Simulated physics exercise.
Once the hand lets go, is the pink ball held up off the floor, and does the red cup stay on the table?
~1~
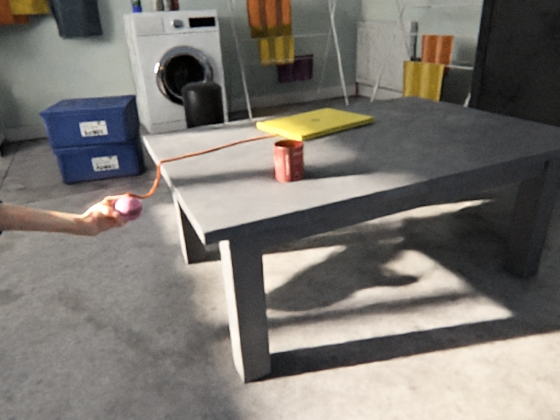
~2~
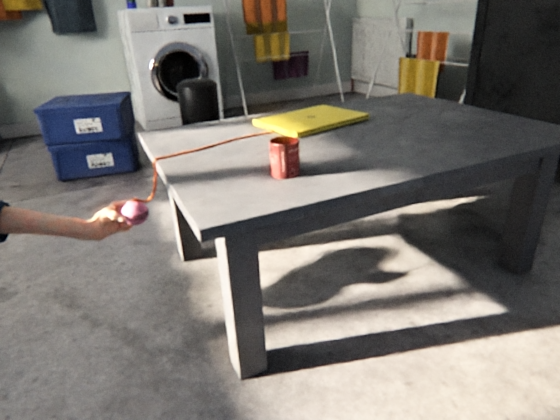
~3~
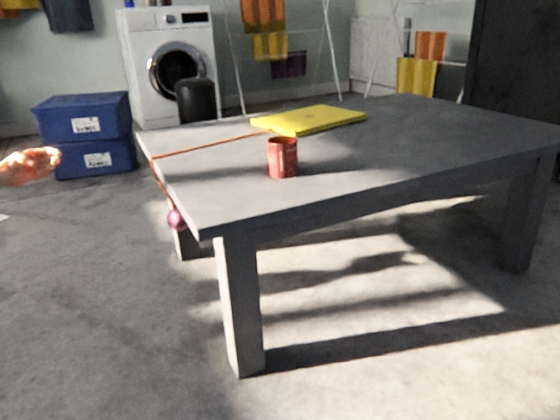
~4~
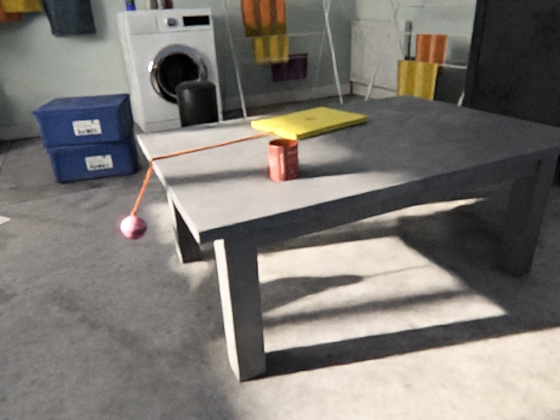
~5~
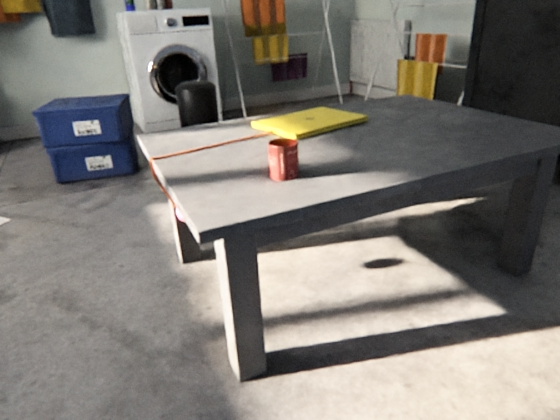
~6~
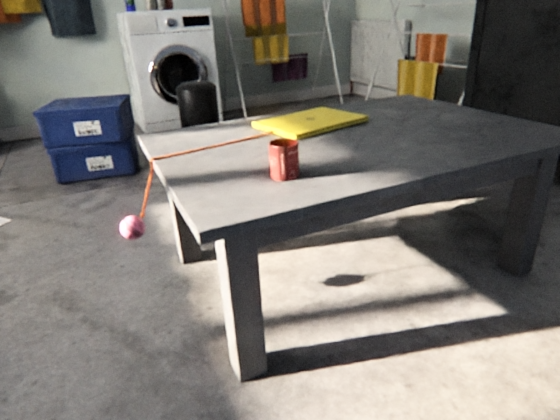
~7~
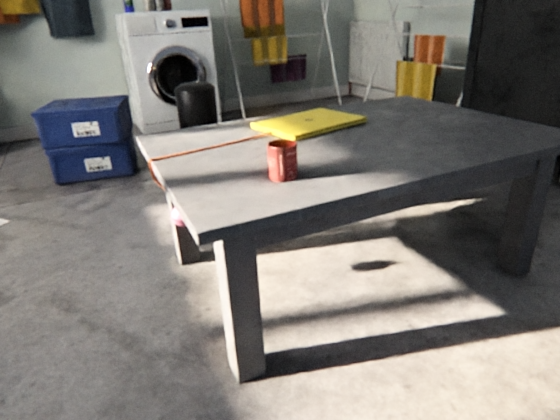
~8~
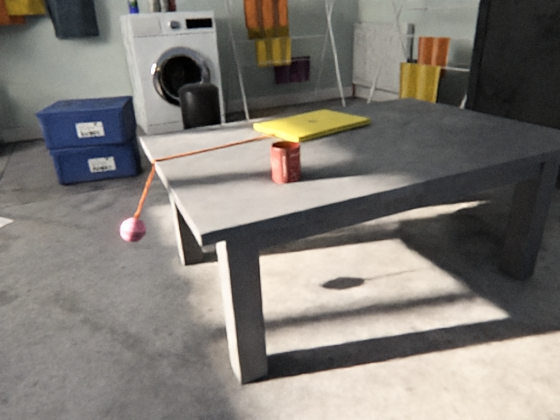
Yes, the pink ball hangs in the air on its string, swinging beside the table. The red cup stays where it stands.
